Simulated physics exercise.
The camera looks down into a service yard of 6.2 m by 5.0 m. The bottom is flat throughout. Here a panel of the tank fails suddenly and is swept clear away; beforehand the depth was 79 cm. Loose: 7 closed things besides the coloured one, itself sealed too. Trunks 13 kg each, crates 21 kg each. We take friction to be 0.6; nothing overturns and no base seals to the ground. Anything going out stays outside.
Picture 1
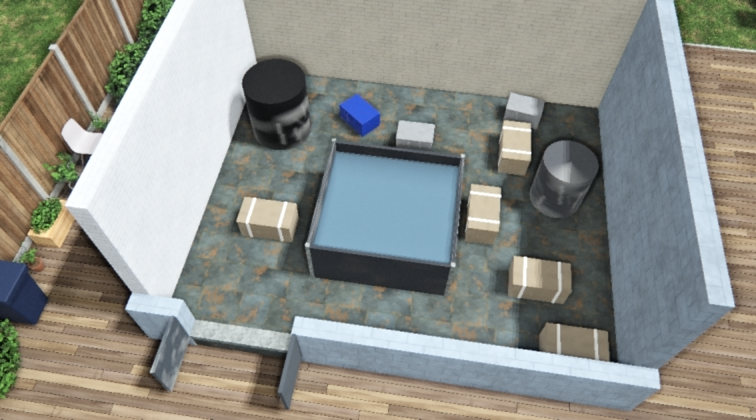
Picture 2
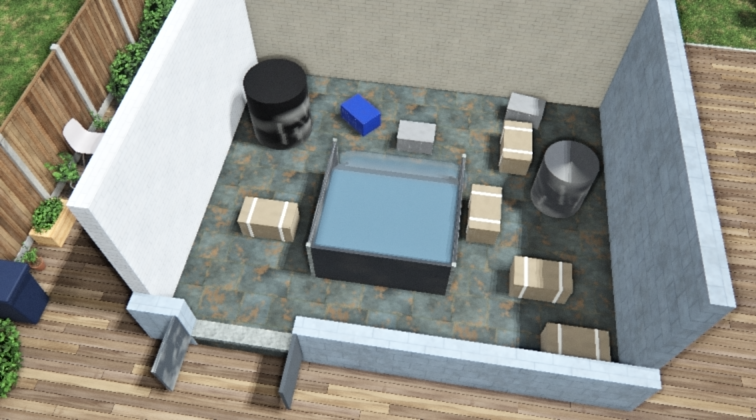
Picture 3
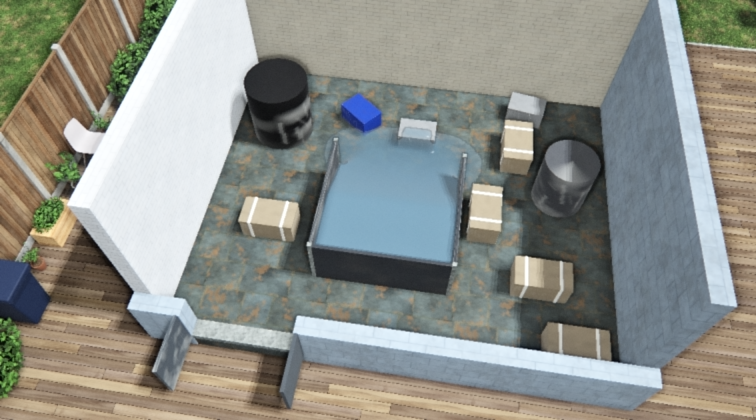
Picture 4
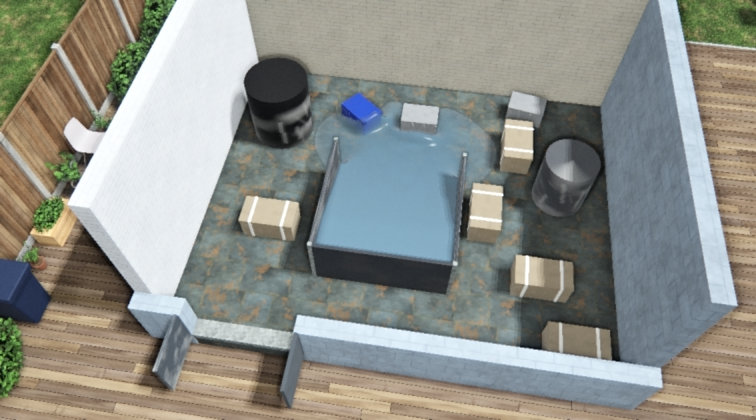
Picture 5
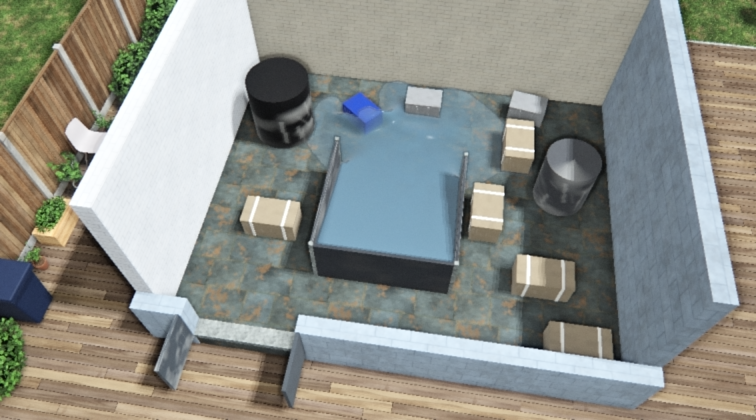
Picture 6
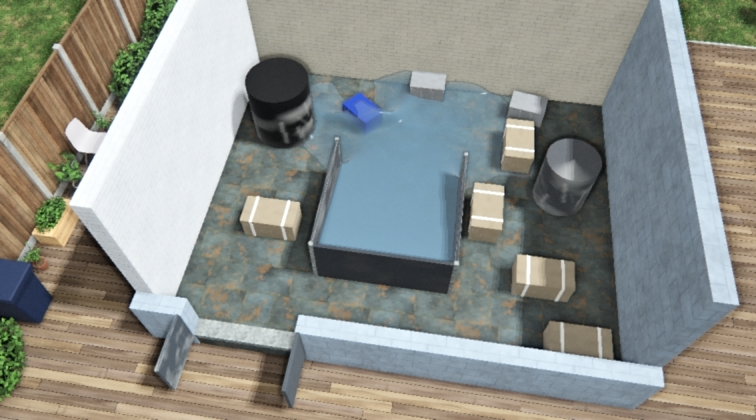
Water poured out of the open back side of a square tank in a walled yard, spread around the blue crate and pushed a small grey box back toward the brick wall.
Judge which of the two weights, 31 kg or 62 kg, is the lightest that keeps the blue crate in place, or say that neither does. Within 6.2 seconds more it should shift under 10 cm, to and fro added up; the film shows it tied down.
Answer: Neither.
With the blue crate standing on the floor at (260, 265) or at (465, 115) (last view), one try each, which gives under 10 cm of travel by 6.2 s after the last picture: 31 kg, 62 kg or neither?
One by one: Lighter mass suffices; no mass suffices.
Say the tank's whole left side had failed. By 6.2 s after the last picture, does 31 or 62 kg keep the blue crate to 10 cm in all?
Then I'd expect only the heavy mass to do.
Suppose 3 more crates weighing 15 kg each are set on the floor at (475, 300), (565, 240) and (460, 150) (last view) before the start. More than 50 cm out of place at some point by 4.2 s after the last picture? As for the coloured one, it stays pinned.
Within it, beyond it, beyond it.
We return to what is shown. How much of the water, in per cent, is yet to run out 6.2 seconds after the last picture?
Somewhere near 92 percent, give or take.
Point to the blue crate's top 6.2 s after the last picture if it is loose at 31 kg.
Somewhere about (266, 87).
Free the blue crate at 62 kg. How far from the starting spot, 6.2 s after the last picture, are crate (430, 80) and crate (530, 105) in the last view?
The first has moved 300 cm and the second 350 cm from the start.
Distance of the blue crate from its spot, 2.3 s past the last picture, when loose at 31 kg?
About 200 cm off its spot.
Then, 0.6 s after the last picture the blue crate would be 96 cm from its start with 31 kg and 72 cm from its start with 62 kg; 20 cm of water round it then.
Then, 2.3 s after the last picture the blue crate would be 182 cm from its start with 31 kg and 186 cm from its start with 62 kg; 37 cm of water round it then.
Then, 4.2 s after the last picture the blue crate would be 180 cm from its start with 31 kg and 186 cm from its start with 62 kg; 14 cm of water round it then.
Then, 6.2 s after the last picture the blue crate would be 177 cm from its start with 31 kg and 186 cm from its start with 62 kg; 5 cm of water round it then.
